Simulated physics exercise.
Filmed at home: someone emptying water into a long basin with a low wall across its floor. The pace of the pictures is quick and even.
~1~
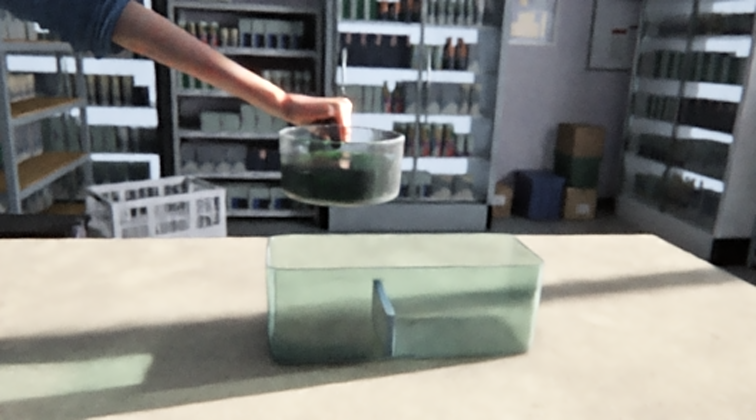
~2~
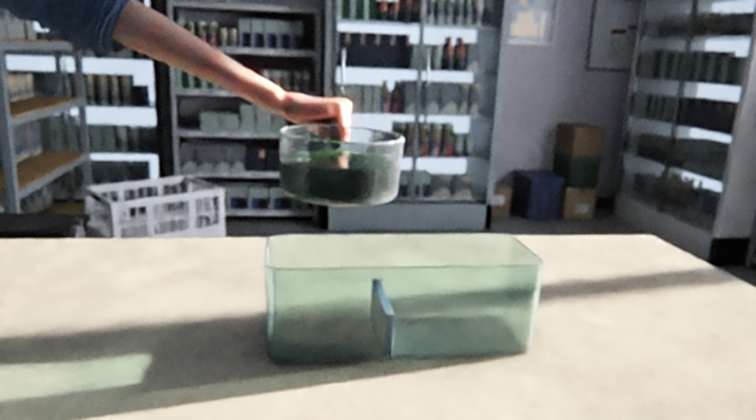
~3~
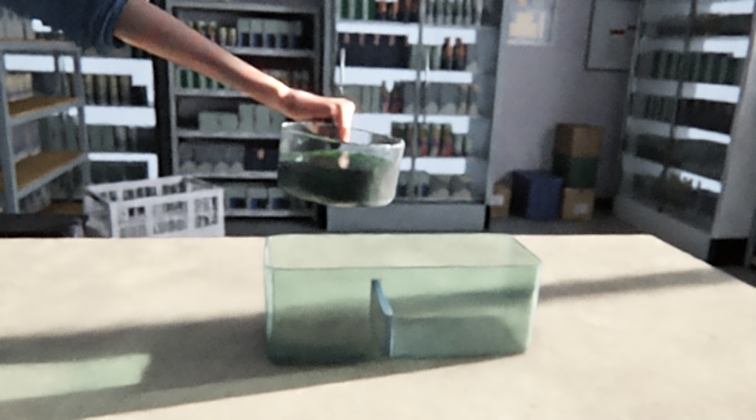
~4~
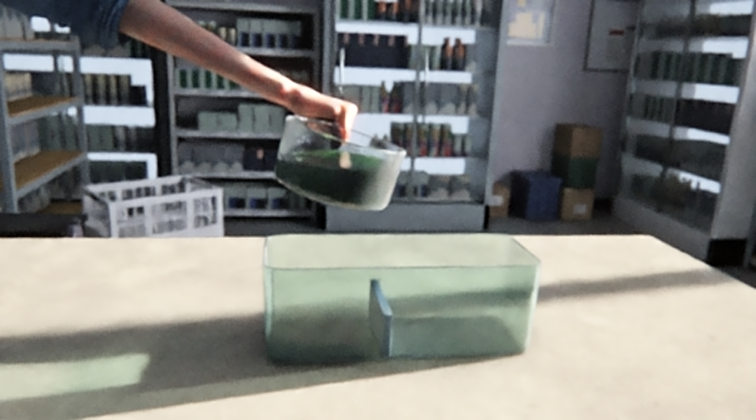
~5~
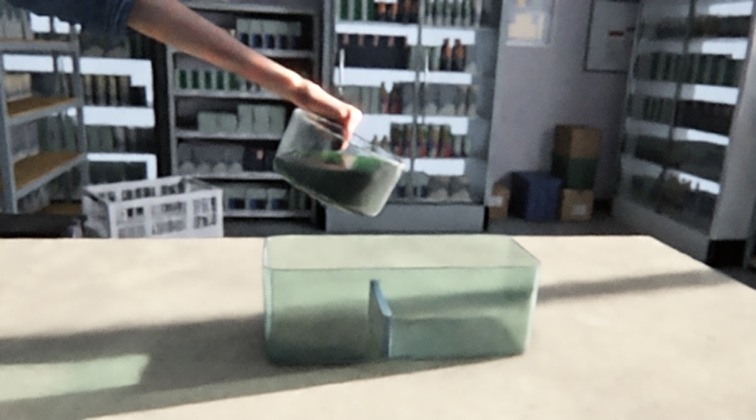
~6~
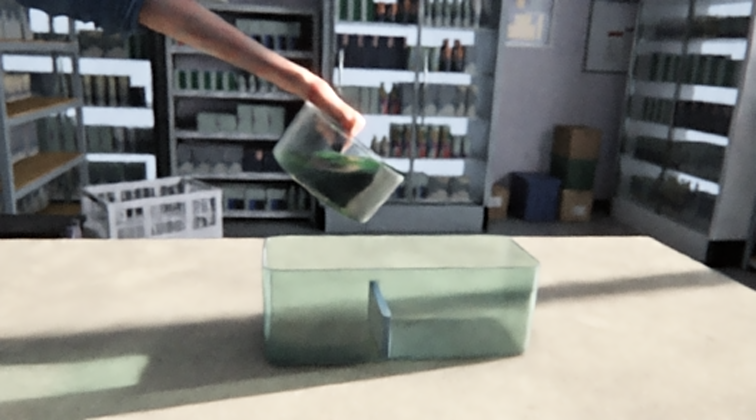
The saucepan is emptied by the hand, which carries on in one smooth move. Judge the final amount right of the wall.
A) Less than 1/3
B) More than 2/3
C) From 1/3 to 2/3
(B) More than 2/3.
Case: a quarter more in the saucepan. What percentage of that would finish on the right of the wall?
My estimate is about 95 percent.
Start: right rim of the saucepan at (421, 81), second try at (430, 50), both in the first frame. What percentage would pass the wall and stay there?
In order: Close to 95 and 90 percent.
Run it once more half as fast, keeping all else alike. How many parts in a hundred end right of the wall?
I'd say close to 100 per cent.
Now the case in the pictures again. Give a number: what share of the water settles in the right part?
Share: Roughly 95 %.
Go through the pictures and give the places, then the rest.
The first picture shows tilt 0°; pouring edge (401, 137); surface from (283, 159) to (397, 161); the long basin's rim runs from (268, 253) to (529, 250); the wall's top is at (383, 296).
The second picture shows tilt 2°; pouring edge (401, 138); surface from (282, 159) to (396, 161).
The third picture shows tilt 7°; pouring edge (402, 143); surface from (281, 158) to (395, 162).
The fourth picture shows tilt 14°; pouring edge (403, 152); surface from (280, 157) to (396, 164).
The fifth picture shows tilt 24°; pouring edge (403, 164); surface from (278, 156) to (396, 166).
The sixth picture shows tilt 36°; pouring edge (400, 177); surface from (277, 152) to (397, 168); 1 per cent is over the edge.
A moment on, the saucepan is tipped on its side and 31 per cent is still to pour, 0 is left of the wall and 37 right of it.
Next, the saucepan is tipped right over and 8 per cent is still to pour, 4 is left of the wall and 82 right of it.
Then the saucepan is tipped right over and 1 per cent is still to pour, 3 is left of the wall and 95 right of it.
Later the saucepan is tipped right over and 0 per cent is still to pour, 4 is left of the wall and 96 right of it.
In the end 3 per cent lies left of the wall, 96 right of it and 0 outside.
